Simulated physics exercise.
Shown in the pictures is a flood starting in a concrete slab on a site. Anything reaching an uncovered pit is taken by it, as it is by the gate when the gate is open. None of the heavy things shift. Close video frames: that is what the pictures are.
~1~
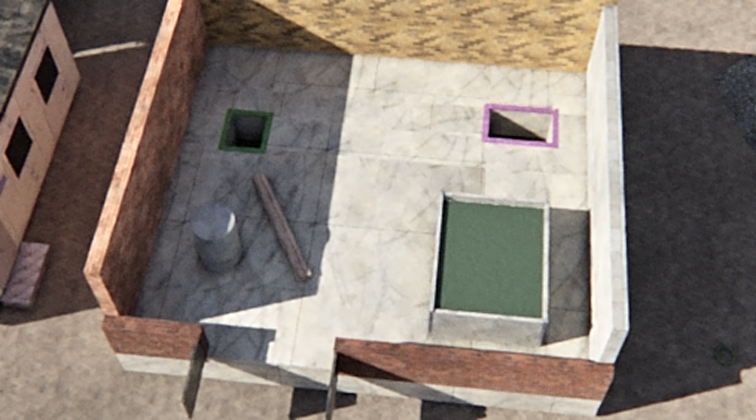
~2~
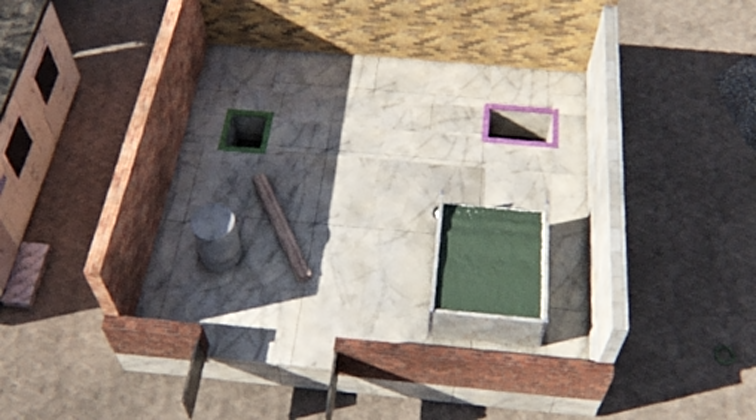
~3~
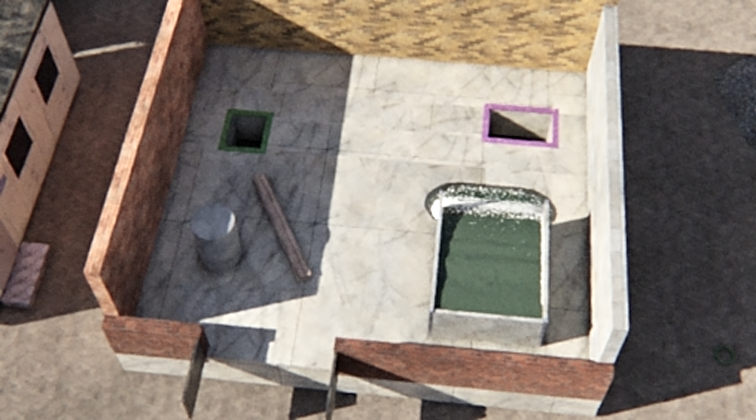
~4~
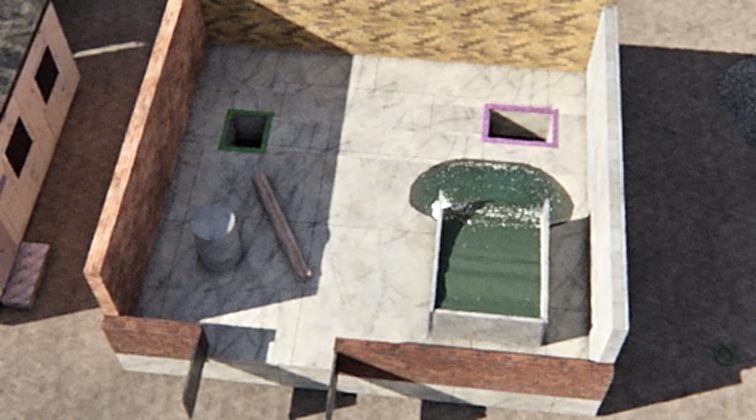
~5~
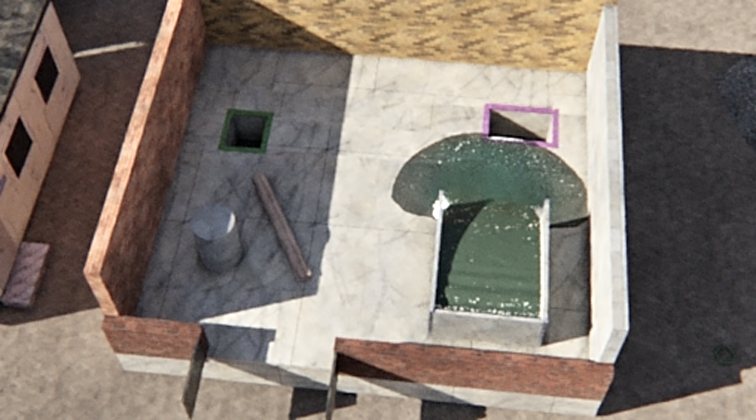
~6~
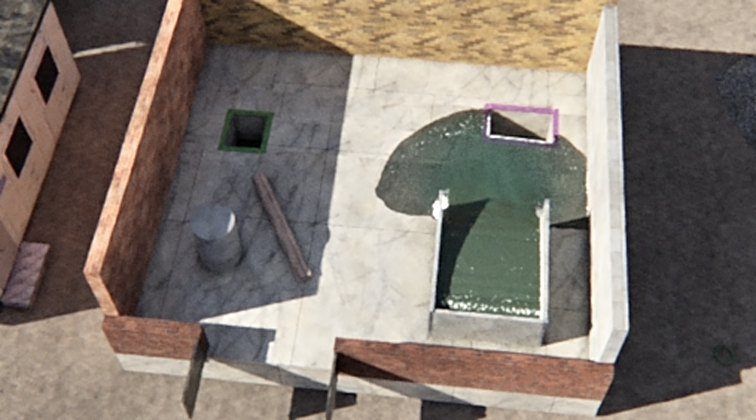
The clip opens on a walled concrete slab with a still, open tank of dark green water at the right. Water pours out through the tank's far side, foaming at first, then fans widely across the slab until it reaches around the purple-edged opening, while the cylinder and beam stay still.
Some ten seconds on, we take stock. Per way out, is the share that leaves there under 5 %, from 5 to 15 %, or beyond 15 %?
The gate carries off beneath five per cent; the green pit carries off five to fifteen per cent; the purple pit carries off upward of fifteen per cent.
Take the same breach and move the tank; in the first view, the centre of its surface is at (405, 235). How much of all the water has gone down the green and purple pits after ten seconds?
Green about 14 %, purple about 30 %.
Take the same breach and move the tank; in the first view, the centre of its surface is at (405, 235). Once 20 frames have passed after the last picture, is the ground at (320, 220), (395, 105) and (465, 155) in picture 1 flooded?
Checking the three spots, I get high and dry, swamped, swamped.
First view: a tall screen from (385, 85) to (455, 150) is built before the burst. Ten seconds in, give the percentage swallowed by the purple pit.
About 55 percent goes into the purple pit.
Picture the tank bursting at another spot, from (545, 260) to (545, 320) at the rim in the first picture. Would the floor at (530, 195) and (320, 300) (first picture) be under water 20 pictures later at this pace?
Soaked, then soaked.
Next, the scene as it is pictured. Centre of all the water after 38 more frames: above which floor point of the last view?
The water centres close to (390, 149).
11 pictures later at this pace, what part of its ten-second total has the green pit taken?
Near 0 %, I'd say.
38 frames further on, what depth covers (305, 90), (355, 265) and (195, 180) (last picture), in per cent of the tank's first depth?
Some 6, 0 and 4 in a hundred.
A moment on, water covers 25 % of the floor; the gate 0 %, the green pit 0 %, the purple pit 9 %.
Next, water covers 35 % of the floor; the gate 0 %, the green pit 0 %, the purple pit 18 %.
Then, water covers 40 % of the floor; the gate 0 %, the green pit 0 %, the purple pit 30 %.
Later, water covers 60 % of the floor; the gate 0 %, the green pit 3 %, the purple pit 43 %.
In the end, water covers 80 % of the floor; the gate 0 %, the green pit 10 %, the purple pit 49 %.
